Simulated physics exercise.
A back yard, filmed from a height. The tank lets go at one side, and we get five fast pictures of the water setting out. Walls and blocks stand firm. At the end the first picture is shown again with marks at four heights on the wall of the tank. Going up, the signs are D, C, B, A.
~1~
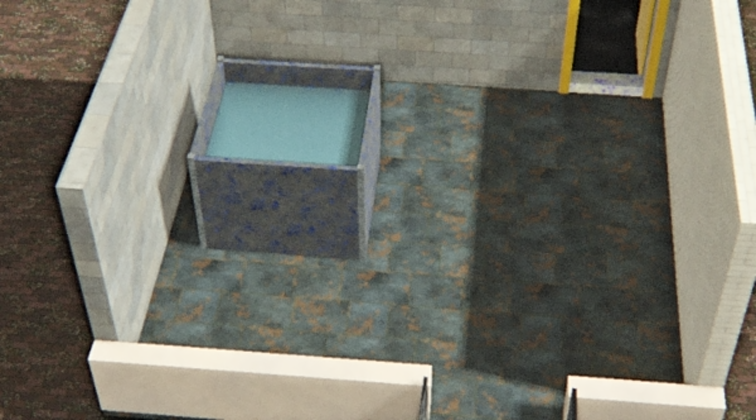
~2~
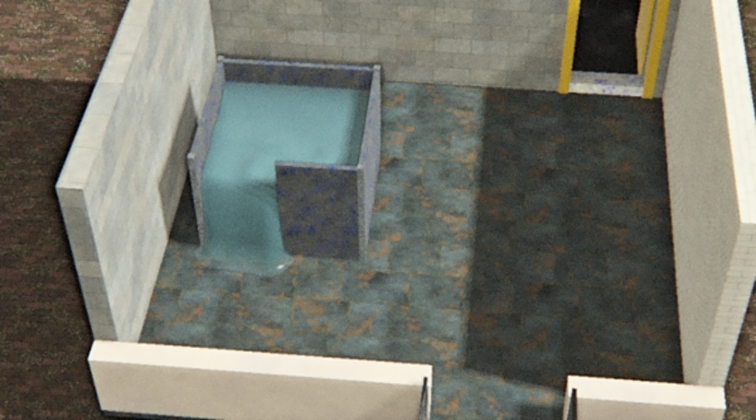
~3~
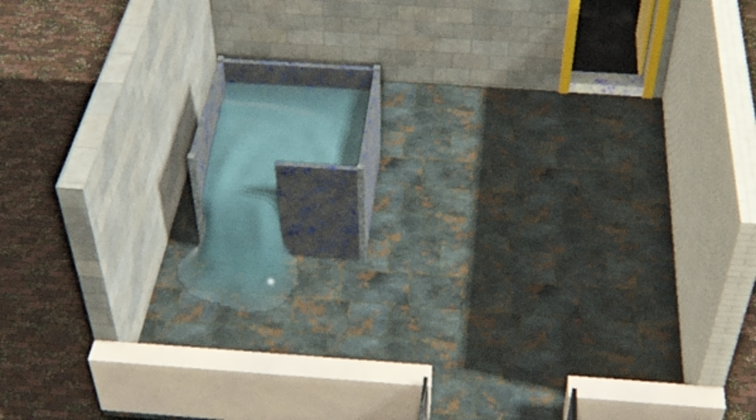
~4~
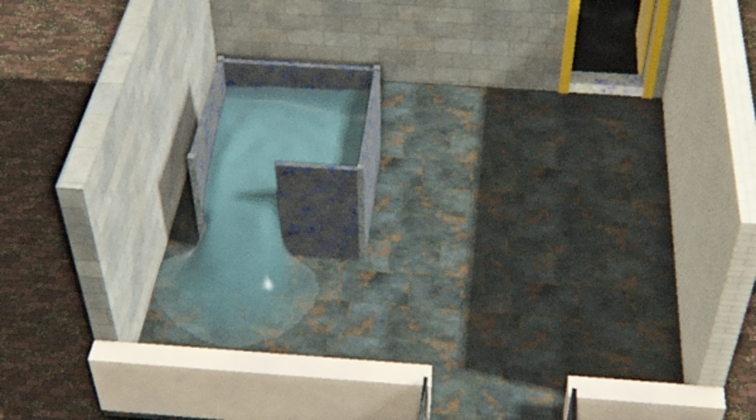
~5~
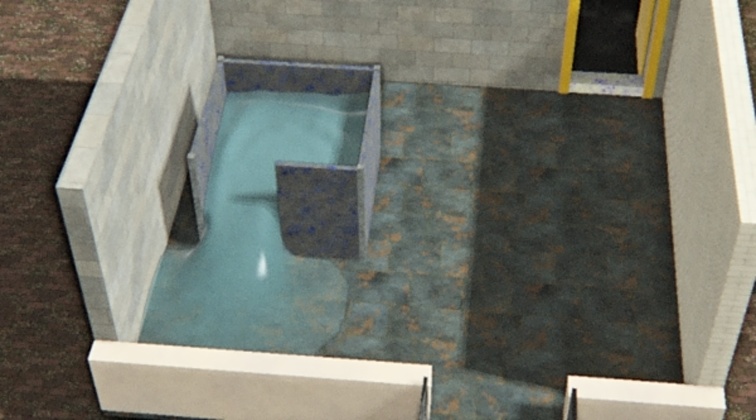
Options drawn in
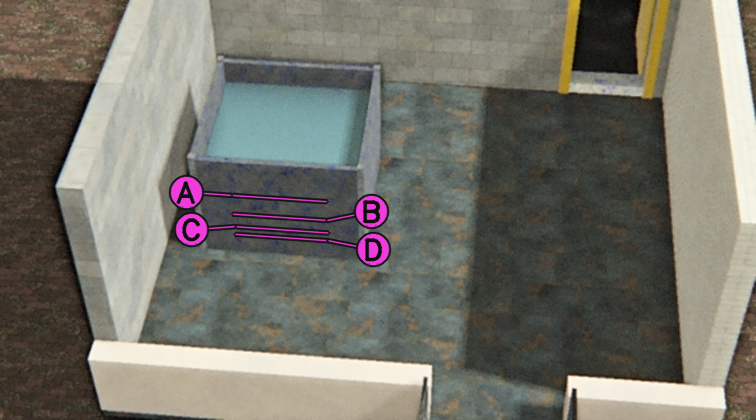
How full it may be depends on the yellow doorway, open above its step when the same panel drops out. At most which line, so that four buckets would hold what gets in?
Level A.
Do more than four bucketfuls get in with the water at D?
No, that is safe.
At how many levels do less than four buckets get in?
All four.
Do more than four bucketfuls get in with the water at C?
No.
On the marked copy, A at (278, 198); B at (280, 217); C at (281, 229); D at (281, 237); from the bottom up D, C, B, A.
With A, a bucket or two gets in.
With B, nothing gets over.
With C, nothing gets over.
With D, nothing gets over.
